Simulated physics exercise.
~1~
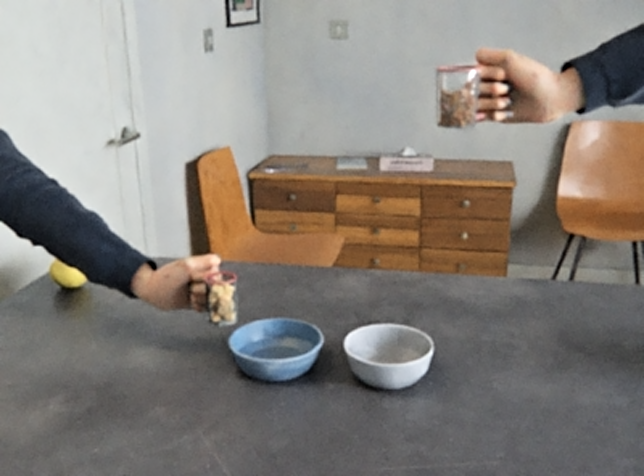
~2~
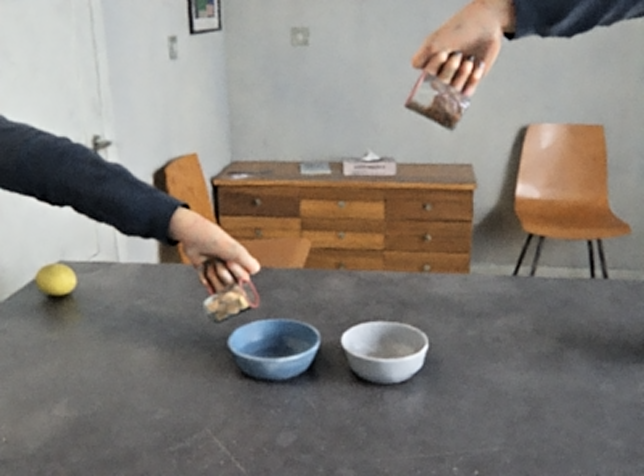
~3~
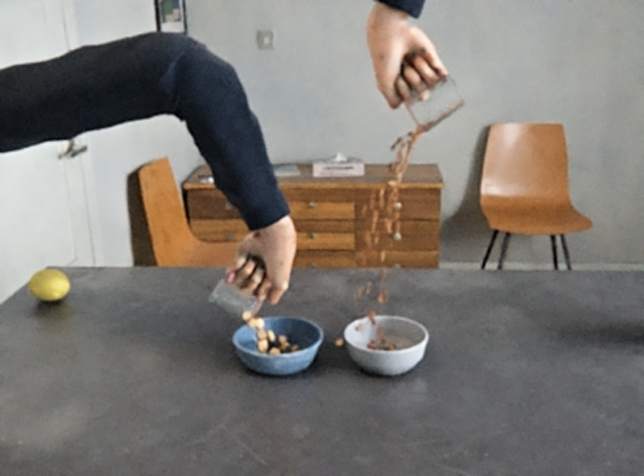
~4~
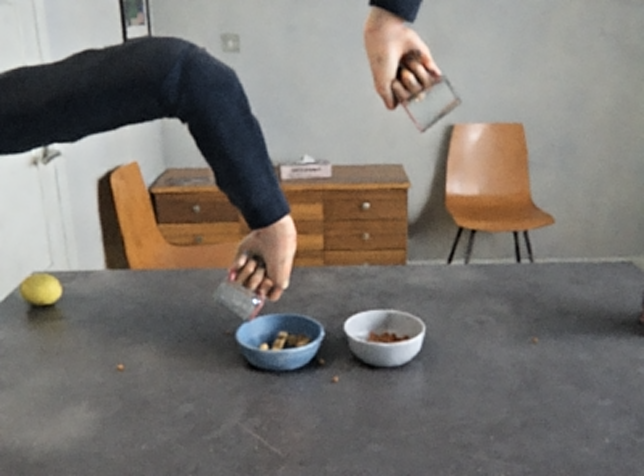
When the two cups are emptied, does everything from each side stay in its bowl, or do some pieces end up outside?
Everything from the left cup ends up in the blue bowl. On the right, most pieces land in the pale bowl, but several end up outside it.
